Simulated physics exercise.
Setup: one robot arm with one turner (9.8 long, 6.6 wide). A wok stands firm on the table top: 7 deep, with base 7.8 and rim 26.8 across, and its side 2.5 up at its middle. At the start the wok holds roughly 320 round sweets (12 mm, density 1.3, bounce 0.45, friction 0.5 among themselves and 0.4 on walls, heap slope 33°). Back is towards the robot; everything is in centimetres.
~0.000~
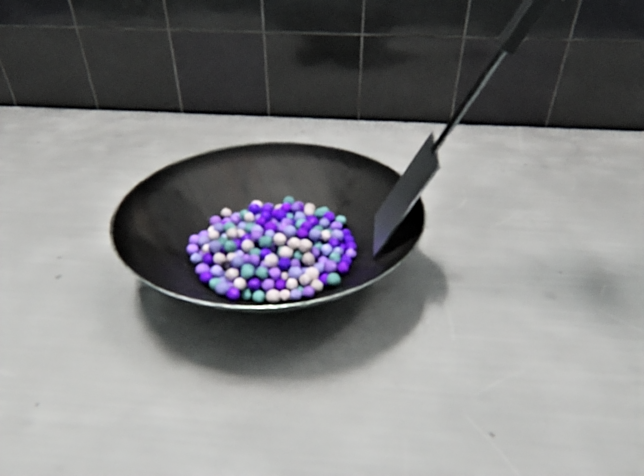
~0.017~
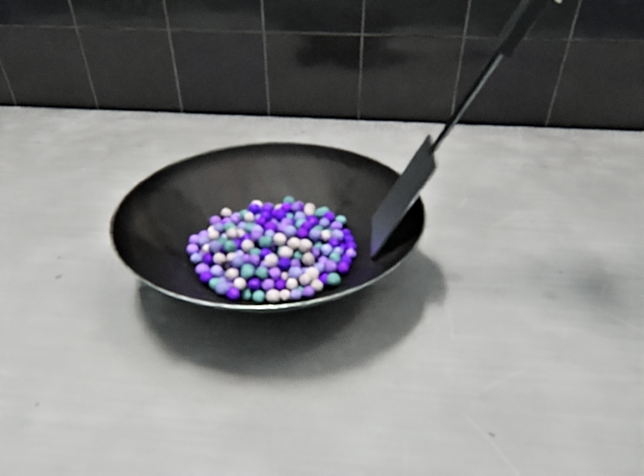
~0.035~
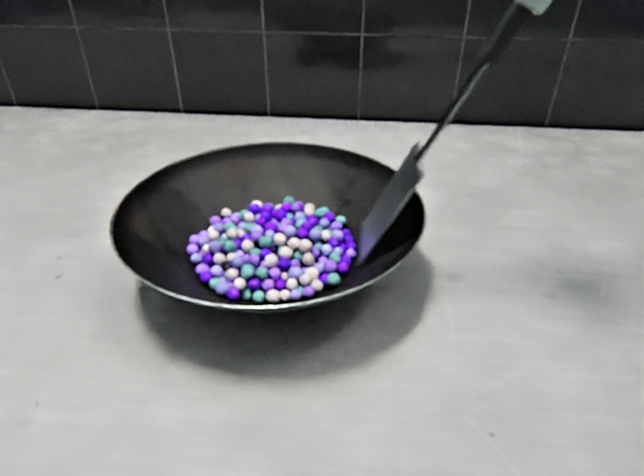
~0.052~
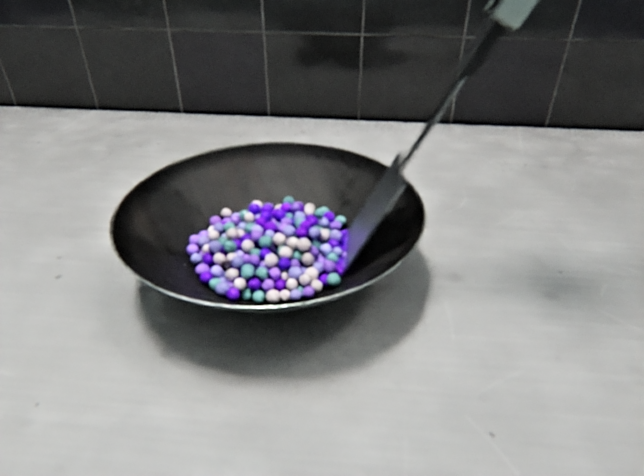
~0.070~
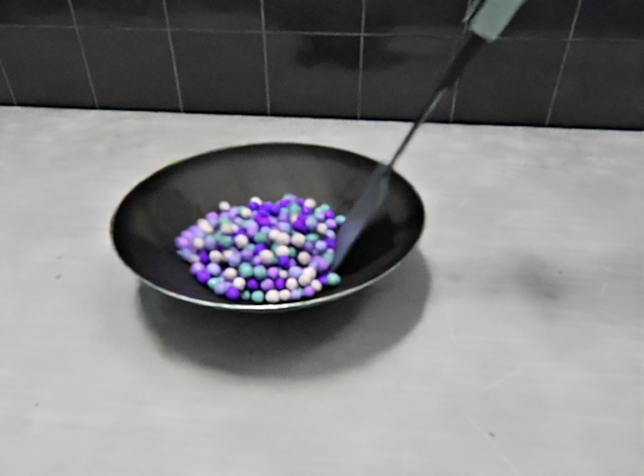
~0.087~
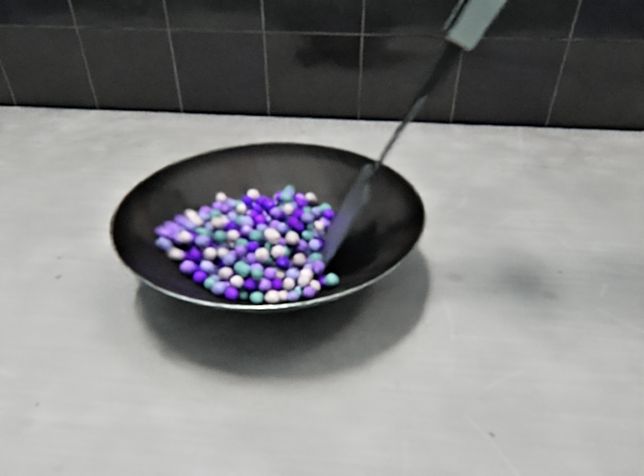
On a grey table top, a dark turner moved down and left into a black wok of purple, green and cream round sweets, and pushed the pile a little way toward the left side.
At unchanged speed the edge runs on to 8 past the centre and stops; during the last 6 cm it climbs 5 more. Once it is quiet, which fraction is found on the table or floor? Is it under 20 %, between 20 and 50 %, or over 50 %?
It is between 20 and 50 %.
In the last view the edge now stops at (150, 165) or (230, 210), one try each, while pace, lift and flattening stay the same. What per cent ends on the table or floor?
First try roughly 40 percent, second roughly 5 percent.
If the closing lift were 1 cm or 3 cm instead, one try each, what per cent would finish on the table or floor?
About 35 and 40 per cent.
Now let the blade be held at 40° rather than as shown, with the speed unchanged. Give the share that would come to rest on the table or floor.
Some 20 in a hundred.
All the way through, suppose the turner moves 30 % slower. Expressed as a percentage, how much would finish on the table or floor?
About 15 in a hundred.
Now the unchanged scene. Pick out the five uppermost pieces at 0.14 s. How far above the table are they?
About 7 centimetres.
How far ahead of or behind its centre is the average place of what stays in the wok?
Roughly 3.5 centimetres ahead.
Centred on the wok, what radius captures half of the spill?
Roughly 28 cm from the middle.
After 0.14 s, sloping 64°, highest piece 8 above the table; 320 in the wok.
After 0.20 s, sloping 64°, highest piece 9 above the table; 317 in the wok, 3 on the blade or in flight.
After 0.42 s, sloping 64°, highest piece 12 above the table; 237 in the wok, 49 on the table or floor, 34 on the blade or in flight.
After 1.47 s, sloping 64°, highest piece 6 above the table; 237 in the wok, 83 on the table or floor.
In the end, 237 in the wok, 83 on the table or floor. That is 26 % on the table or floor.
